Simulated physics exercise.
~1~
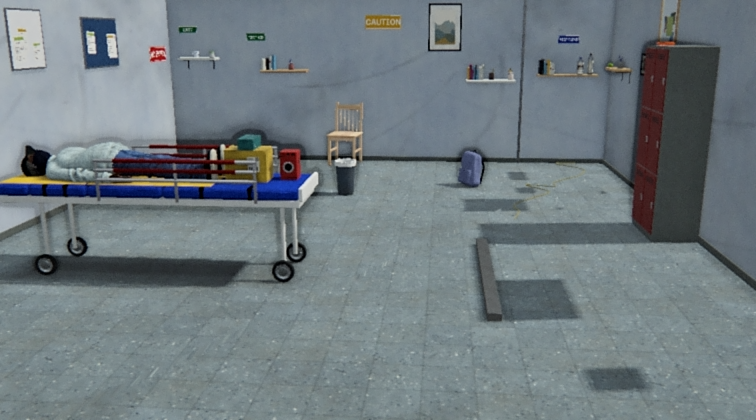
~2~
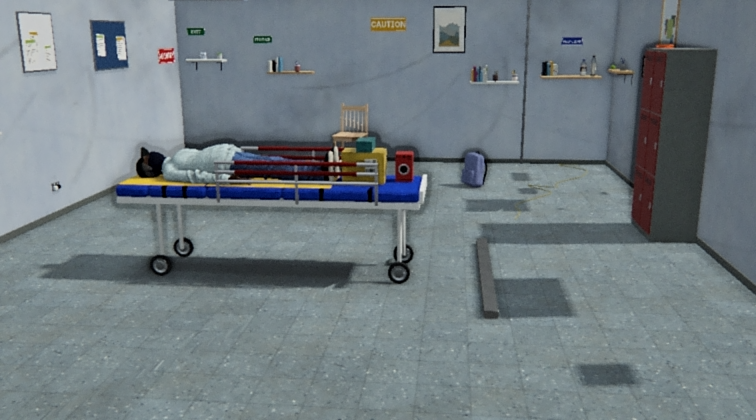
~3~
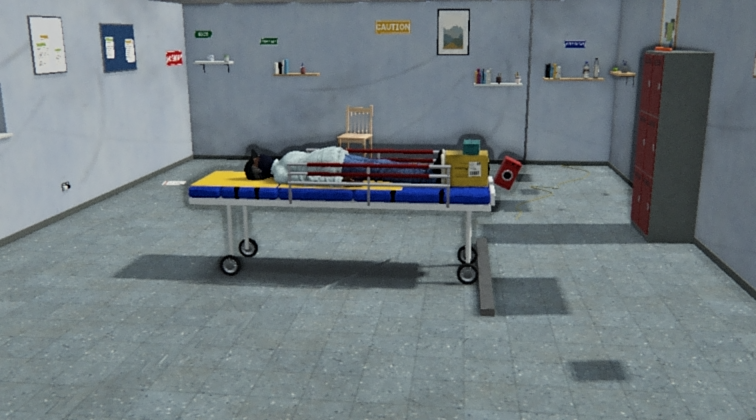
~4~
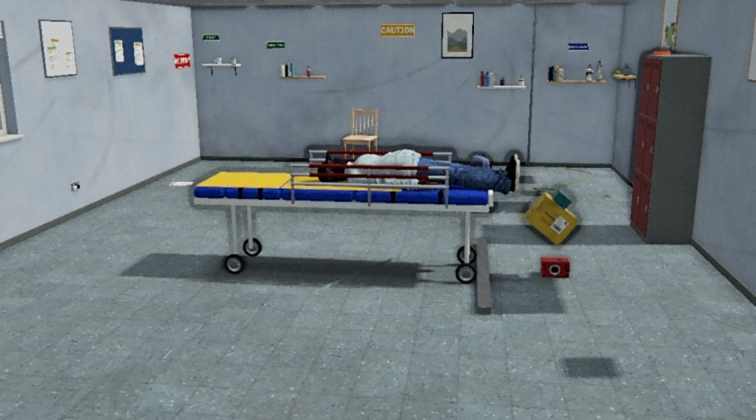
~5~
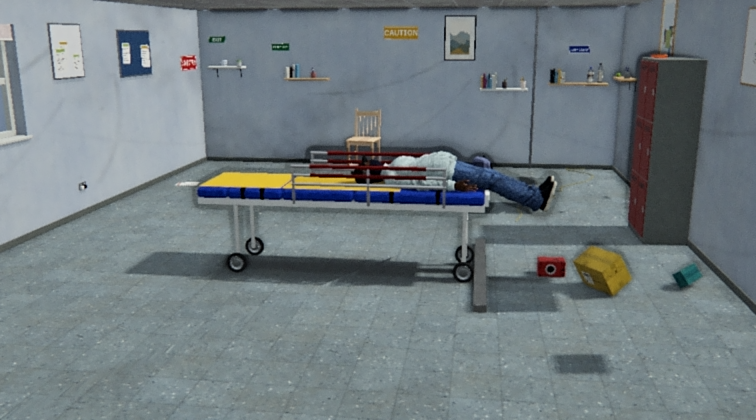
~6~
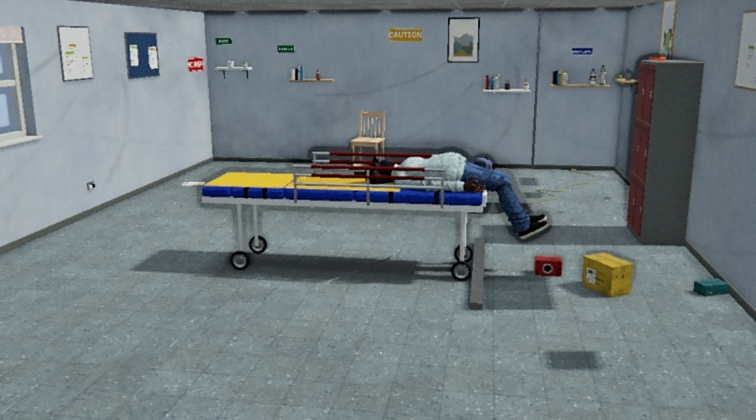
A hospital trolley carrying a limp person and several boxes rolls right across a tiled room and stops at a raised sill. The red, yellow and teal items tumble onto the floor, while the person slides along until their lower legs hang over the trolley's right end.
